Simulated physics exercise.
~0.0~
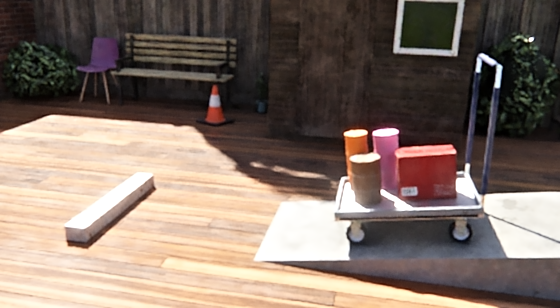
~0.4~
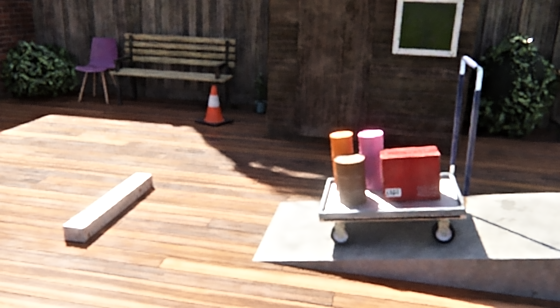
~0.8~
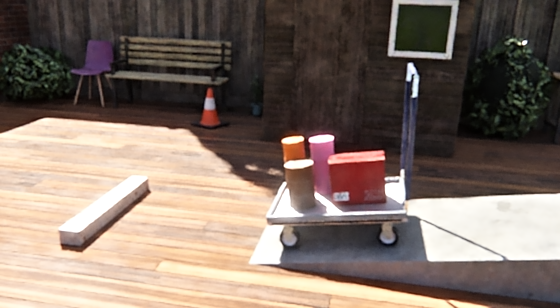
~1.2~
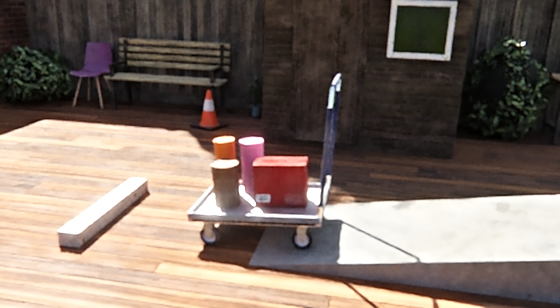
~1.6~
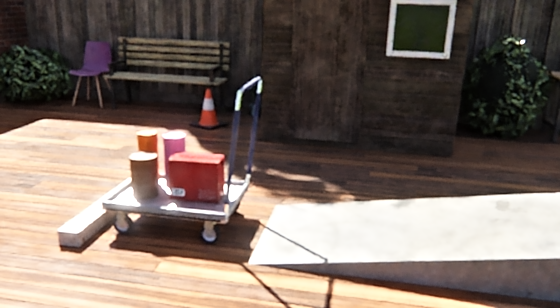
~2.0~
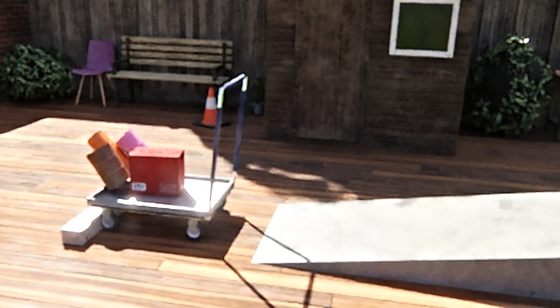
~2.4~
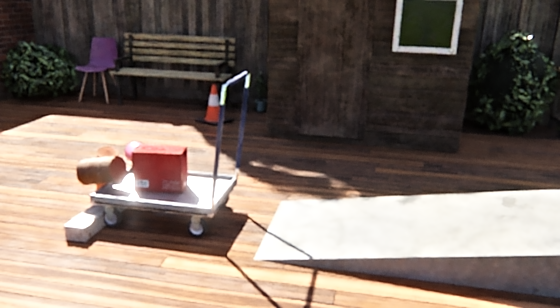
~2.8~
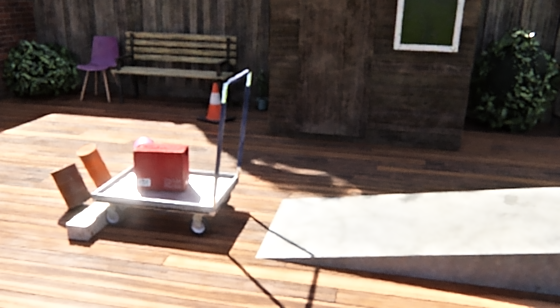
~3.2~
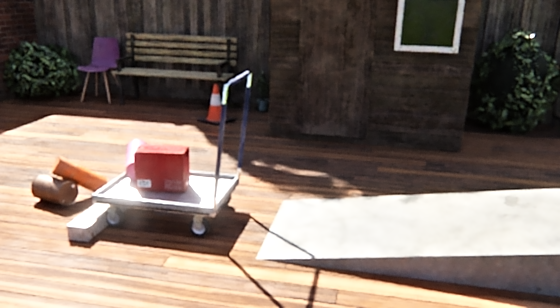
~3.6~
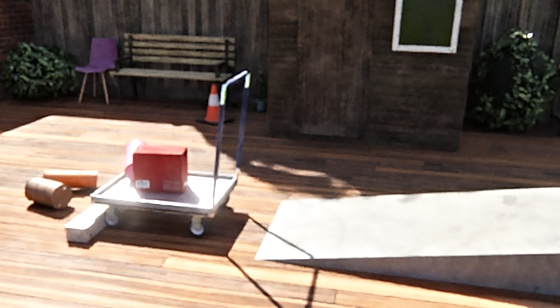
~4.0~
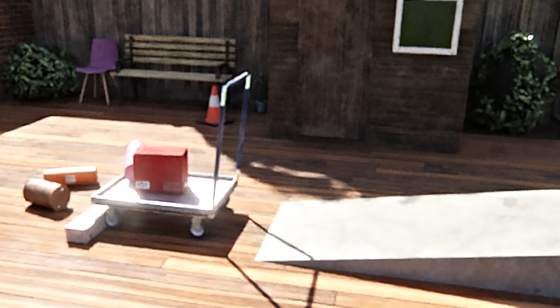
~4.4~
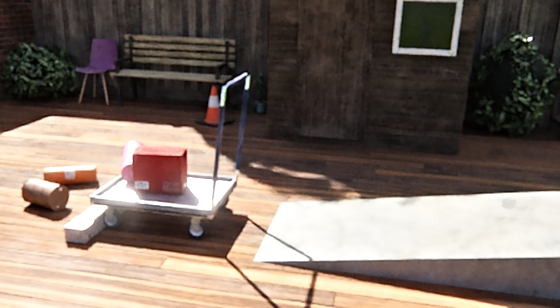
The clip shows a trolley carrying a red box and three canisters rolling left down a ramp and across a wooden deck to a kerb, where the canisters topple; the brown and orange ones end up lying on the deck, while the pink one lies beside the upright box aboard.
